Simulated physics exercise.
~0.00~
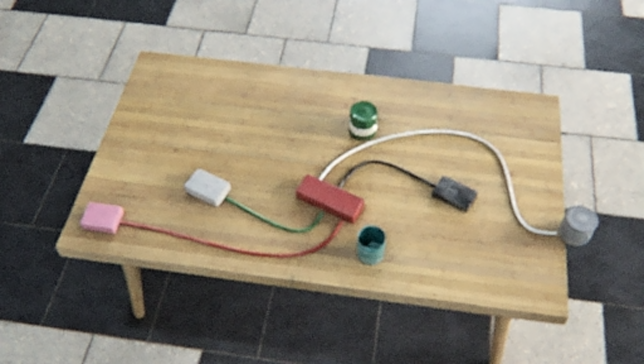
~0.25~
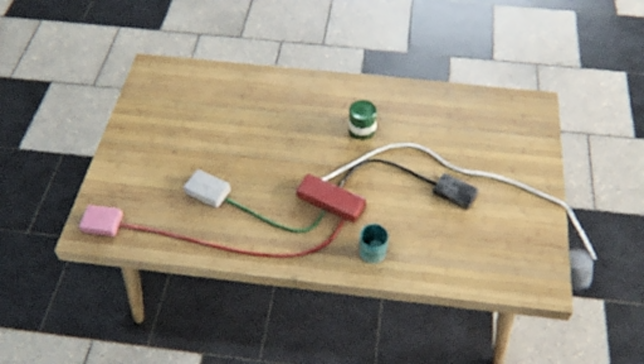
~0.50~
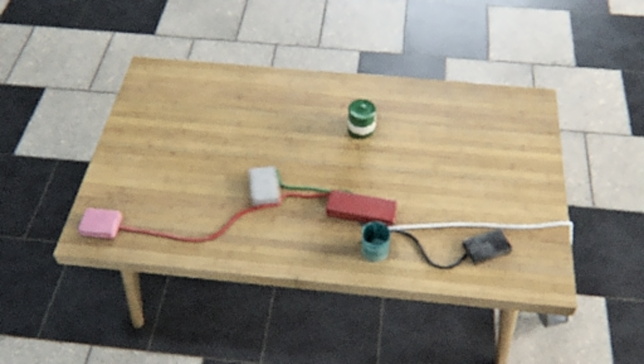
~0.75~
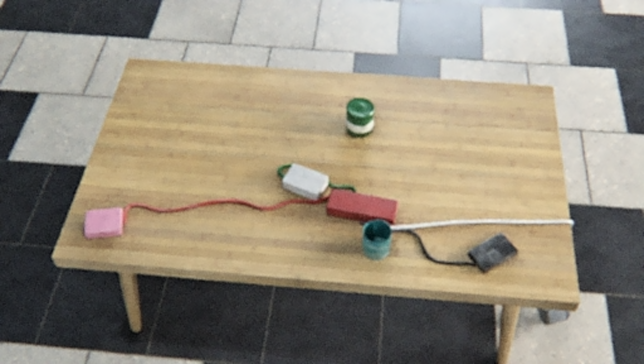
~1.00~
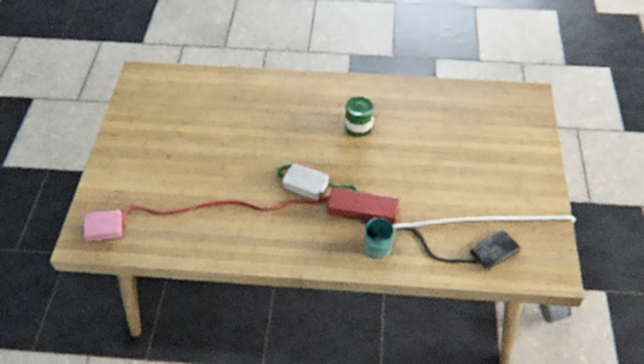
A grey speaker on a white cable drops off the right edge of a wooden table, dragging the red power strip a little to the right and pulling the white drive and black reader after it, and ends below the tabletop while the tin, cup and pink charger stay put.
